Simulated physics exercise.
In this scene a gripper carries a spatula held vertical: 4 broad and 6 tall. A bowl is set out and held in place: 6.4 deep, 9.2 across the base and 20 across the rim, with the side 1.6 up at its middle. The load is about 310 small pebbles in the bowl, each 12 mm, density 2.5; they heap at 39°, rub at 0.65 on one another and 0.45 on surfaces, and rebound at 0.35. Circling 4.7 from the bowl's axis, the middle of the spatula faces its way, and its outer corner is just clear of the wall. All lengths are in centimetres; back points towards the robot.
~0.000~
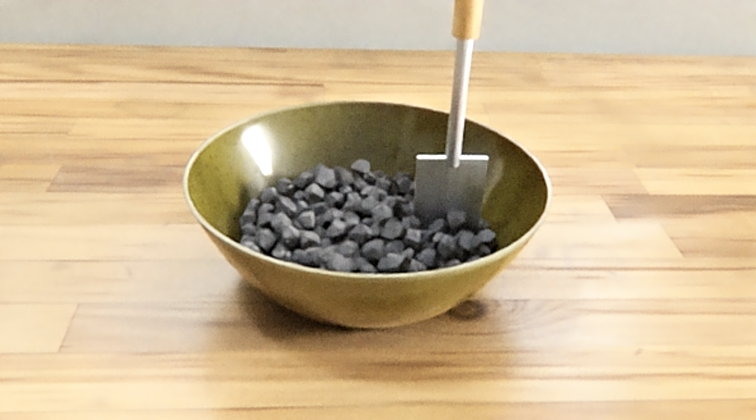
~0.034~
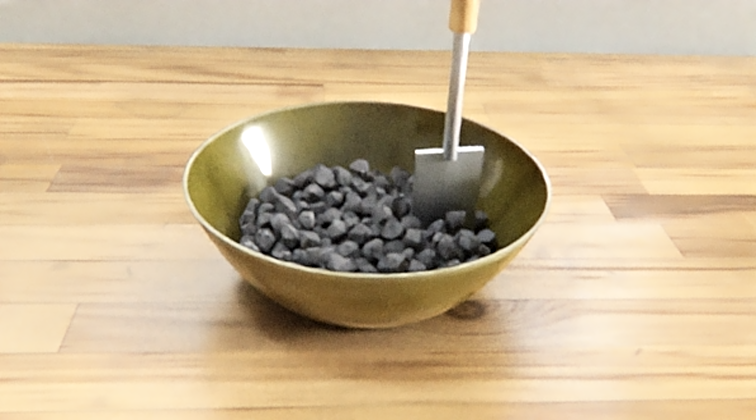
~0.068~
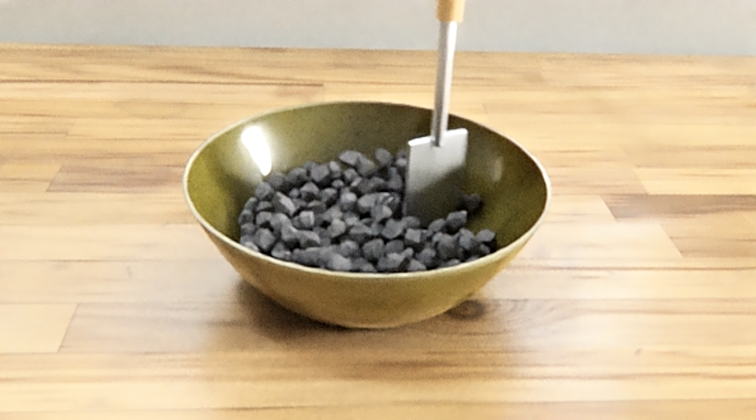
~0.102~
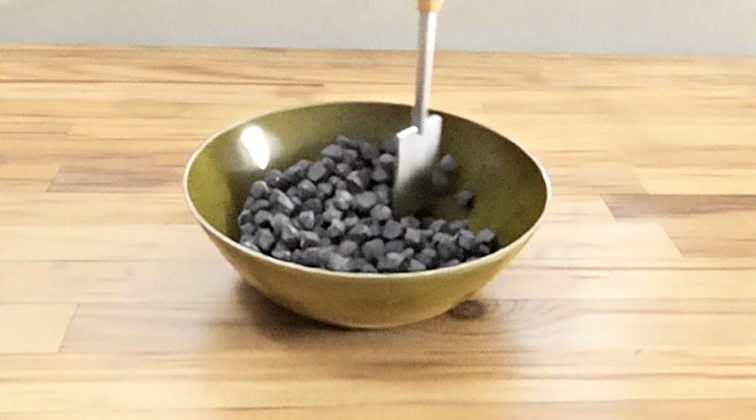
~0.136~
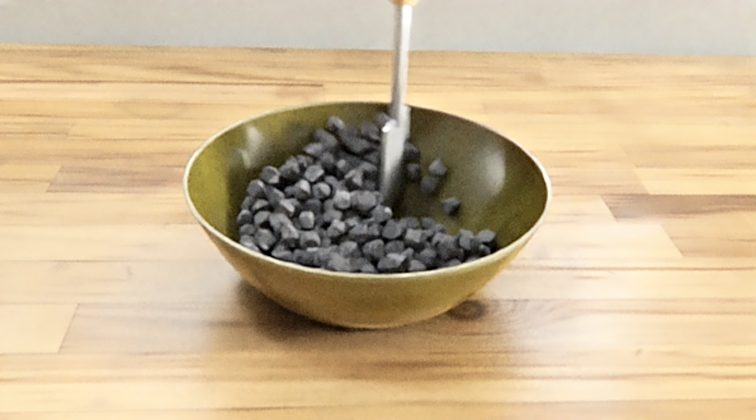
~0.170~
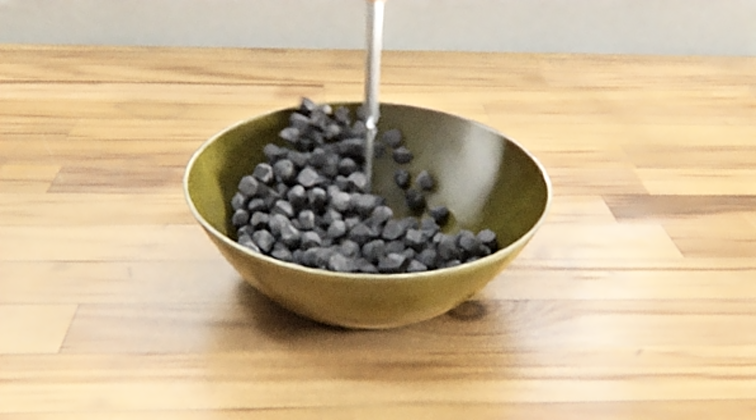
A spatula standing upright in a bowl of small dark pebbles swept from the right side around toward the back, turning edge-on as it pushed the pebbles into a heap up the back left wall.
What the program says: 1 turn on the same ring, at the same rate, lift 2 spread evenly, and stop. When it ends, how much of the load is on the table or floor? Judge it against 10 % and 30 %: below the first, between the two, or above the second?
Below 10 %.
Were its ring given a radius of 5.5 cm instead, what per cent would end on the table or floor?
It would be close to 5 per cent then.
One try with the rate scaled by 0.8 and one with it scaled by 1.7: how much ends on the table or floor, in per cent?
0 % and 20 %.
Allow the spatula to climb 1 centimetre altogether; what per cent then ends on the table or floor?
My guess is close to 5 per cent.
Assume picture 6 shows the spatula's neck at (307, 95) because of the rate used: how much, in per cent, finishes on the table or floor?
Some 20 %.
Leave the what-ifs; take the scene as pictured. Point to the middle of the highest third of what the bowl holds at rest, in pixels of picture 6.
Looks like roughly (433, 202) to me.
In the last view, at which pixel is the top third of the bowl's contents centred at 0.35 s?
The upper third is centred close to (282, 234).
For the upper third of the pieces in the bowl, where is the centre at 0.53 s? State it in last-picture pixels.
It is centred roughly at (449, 236).
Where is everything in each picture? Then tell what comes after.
Spatula neck at (455, 133), 0° round; upper third of the load around (363, 222), from x 245 to 485, top at y 170; 312 in the bowl, in the first picture.
Spatula neck at (452, 126), 8° round; upper third of the load around (368, 219), from x 245 to 485, top at y 170, in the second picture.
Spatula neck at (440, 113), 28° round; upper third of the load around (365, 204), from x 245 to 485, top at y 155, in the third picture.
Spatula neck at (421, 102), 47° round; upper third of the load around (357, 197), from x 245 to 485, top at y 135, in the fourth picture.
Spatula neck at (397, 95), 67° round; upper third of the load around (348, 190), from x 245 to 485, top at y 120, in the fifth picture.
Spatula neck at (371, 91), 86° round; upper third of the load around (328, 183), from x 240 to 485, top at y 105; 312 in the bowl, in the sixth picture.
By 0.35 s, 191° round, highest piece 8 above the table; 308 in the bowl, 1 on the table or floor, 3 in flight or on the tool.
By 0.53 s, 296° round, highest piece 8 above the table; 298 in the bowl, 9 on the table or floor, 5 in flight or on the tool.
By 0.82 s, 0° round, highest piece 6 above the table; 293 in the bowl, 19 on the table or floor.
By 1.52 s, 0° round, highest piece 6 above the table; 293 in the bowl, 19 on the table or floor.
Final count, 293 in the bowl, 19 on the table or floor. That is 6 % on the table or floor.
